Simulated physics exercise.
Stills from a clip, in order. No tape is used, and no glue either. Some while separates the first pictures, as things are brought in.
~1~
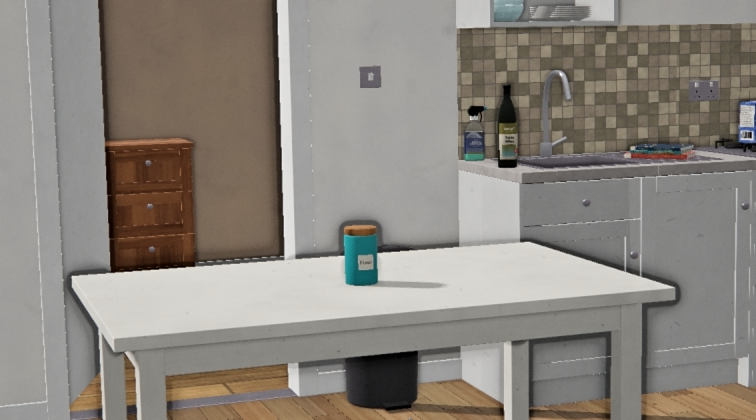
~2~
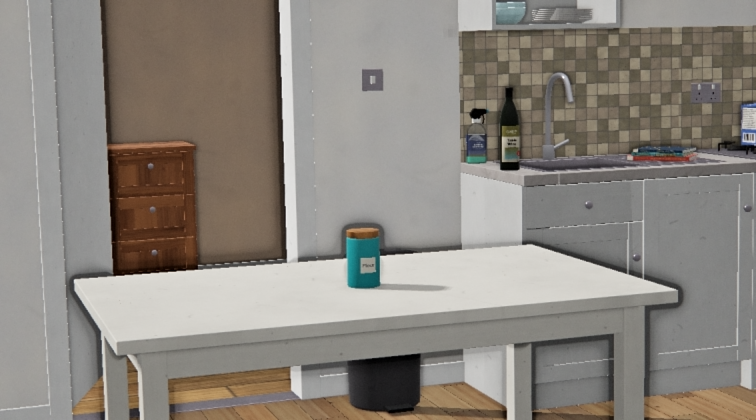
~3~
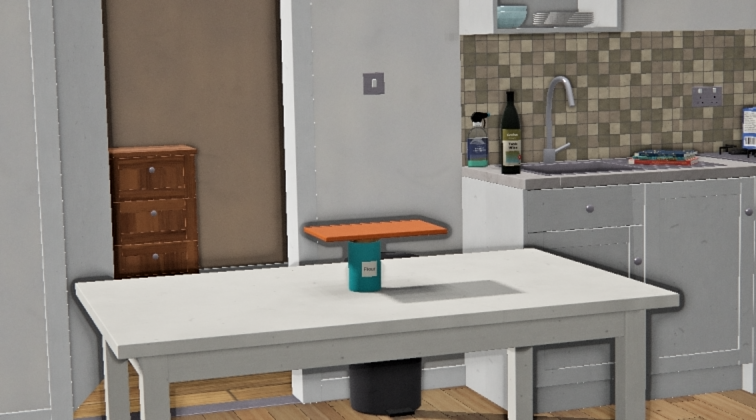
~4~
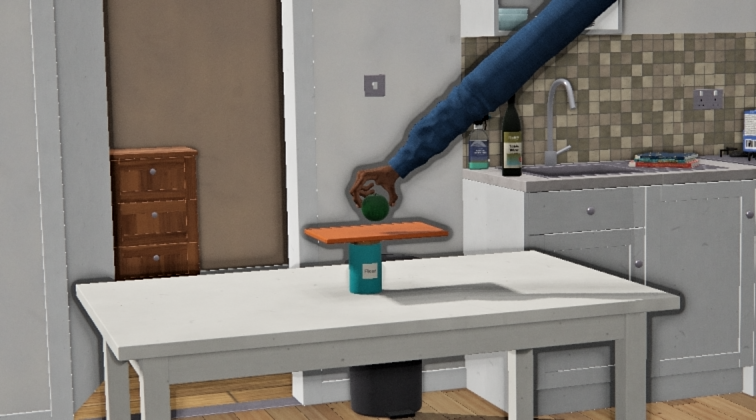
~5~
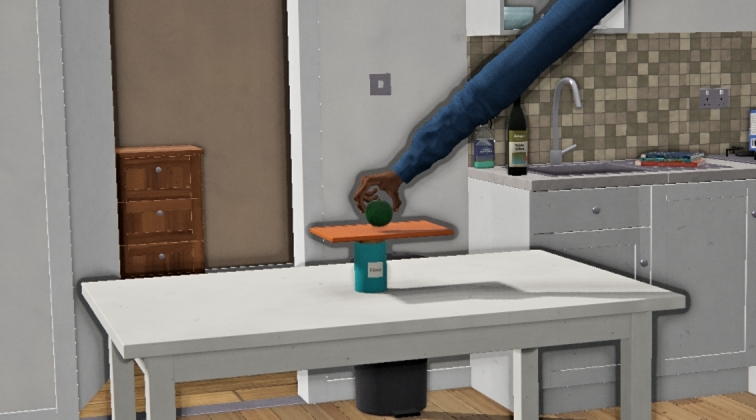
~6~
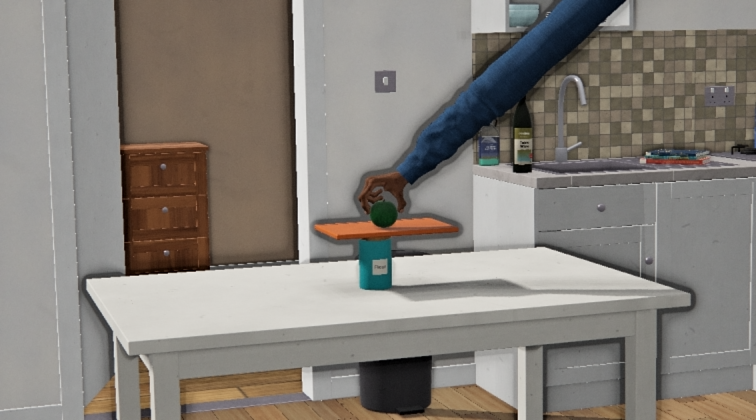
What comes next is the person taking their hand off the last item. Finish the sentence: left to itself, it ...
... stays in place.
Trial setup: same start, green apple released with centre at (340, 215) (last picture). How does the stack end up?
Outcome: Stable.
Then, 0.20 s past the last view, nothing moves.
Then, 0.50 s past the last view, green apple resting near (384, 214).
Finally, all 3 still in place. Final places as the last picture's camera would see them, green apple near (384, 214). The stack keeps its balance.
